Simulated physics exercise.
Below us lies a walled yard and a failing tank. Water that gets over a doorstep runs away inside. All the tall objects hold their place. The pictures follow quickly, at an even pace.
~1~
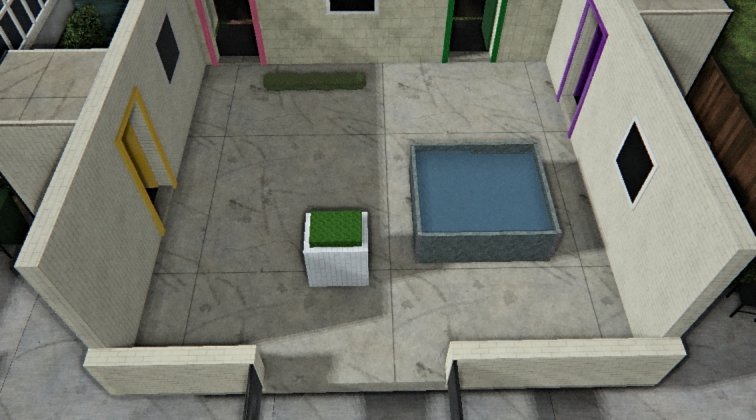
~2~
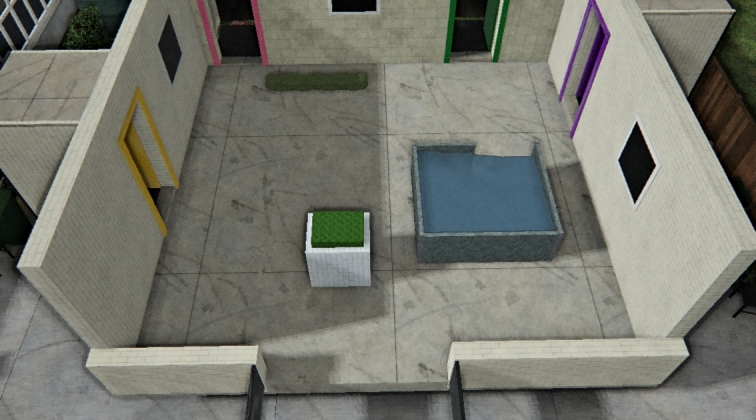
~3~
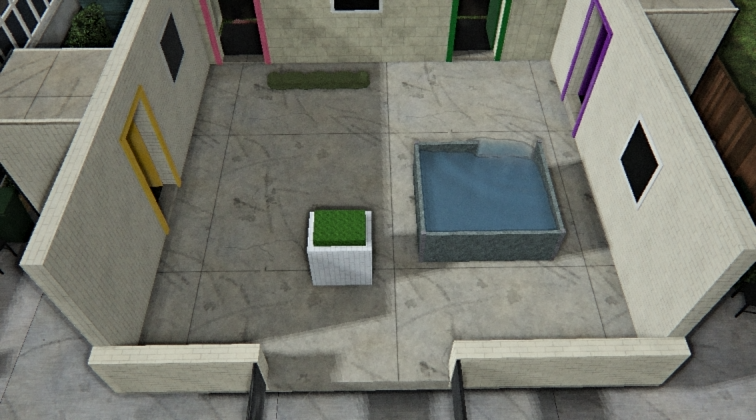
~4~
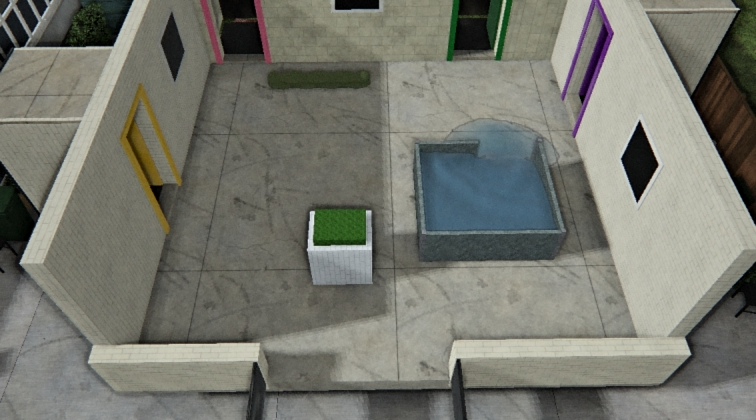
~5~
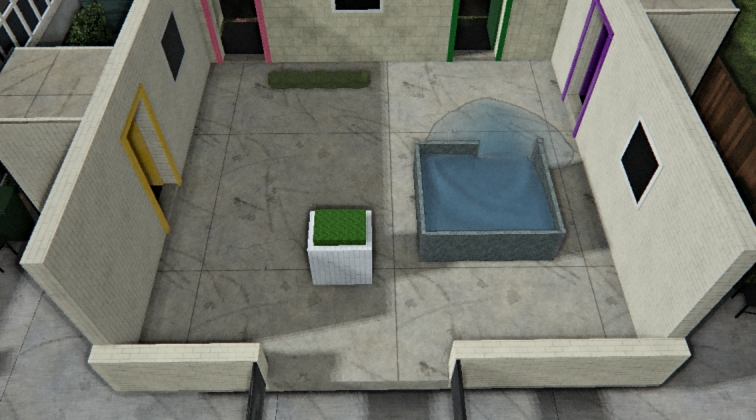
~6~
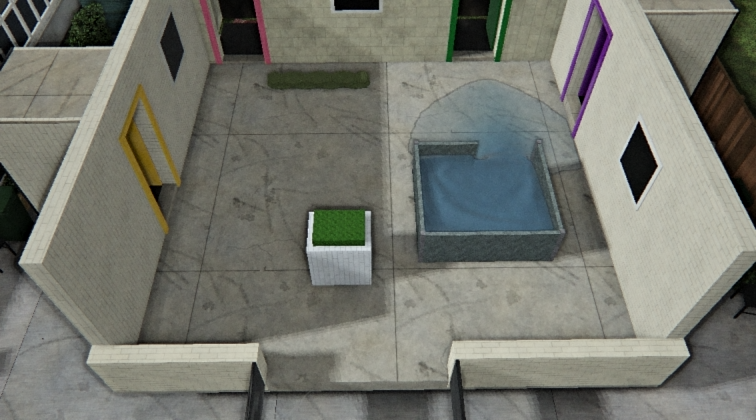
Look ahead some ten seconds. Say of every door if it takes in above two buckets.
One by one: The purple door stays under that; the yellow door stays under that; the pink door takes more than that; the green door takes more than that.
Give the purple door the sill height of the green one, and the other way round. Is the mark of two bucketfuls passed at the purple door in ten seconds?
The purple door floods.
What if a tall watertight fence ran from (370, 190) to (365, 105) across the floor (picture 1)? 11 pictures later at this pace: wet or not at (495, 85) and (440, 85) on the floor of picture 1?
One after the other: Covered, flooded.
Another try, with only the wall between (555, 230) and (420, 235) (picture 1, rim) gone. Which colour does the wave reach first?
First comes the purple-painted one.
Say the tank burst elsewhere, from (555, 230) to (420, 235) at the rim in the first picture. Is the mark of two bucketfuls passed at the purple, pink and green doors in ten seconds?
My reading: Purple door keeps below it, pink door keeps below it, green door takes less.
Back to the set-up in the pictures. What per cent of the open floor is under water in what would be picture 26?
Roughly 30 per cent.
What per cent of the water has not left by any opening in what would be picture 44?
Roughly 88 per cent.
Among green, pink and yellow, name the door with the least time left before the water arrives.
I say the one in green.
A moment on, water covers 20 % of the floor; the purple door wet at the sill, nothing in, the yellow door not reached, the pink door not reached, the green door over two buckets in.
Next, water covers 20 % of the floor; the purple door under two buckets in, the yellow door not reached, the pink door not reached, the green door far over two buckets in.
Then, water covers 30 % of the floor; the purple door under two buckets in, the yellow door not reached, the pink door wet at the sill, nothing in, the green door far over two buckets in.
Later, water covers 60 % of the floor; the purple door under two buckets in, the yellow door not reached, the pink door under two buckets in, the green door far over two buckets in.
In the end, water covers 85 % of the floor; the purple door under two buckets in, the yellow door wet at the sill, nothing in, the pink door over two buckets in, the green door far over two buckets in.
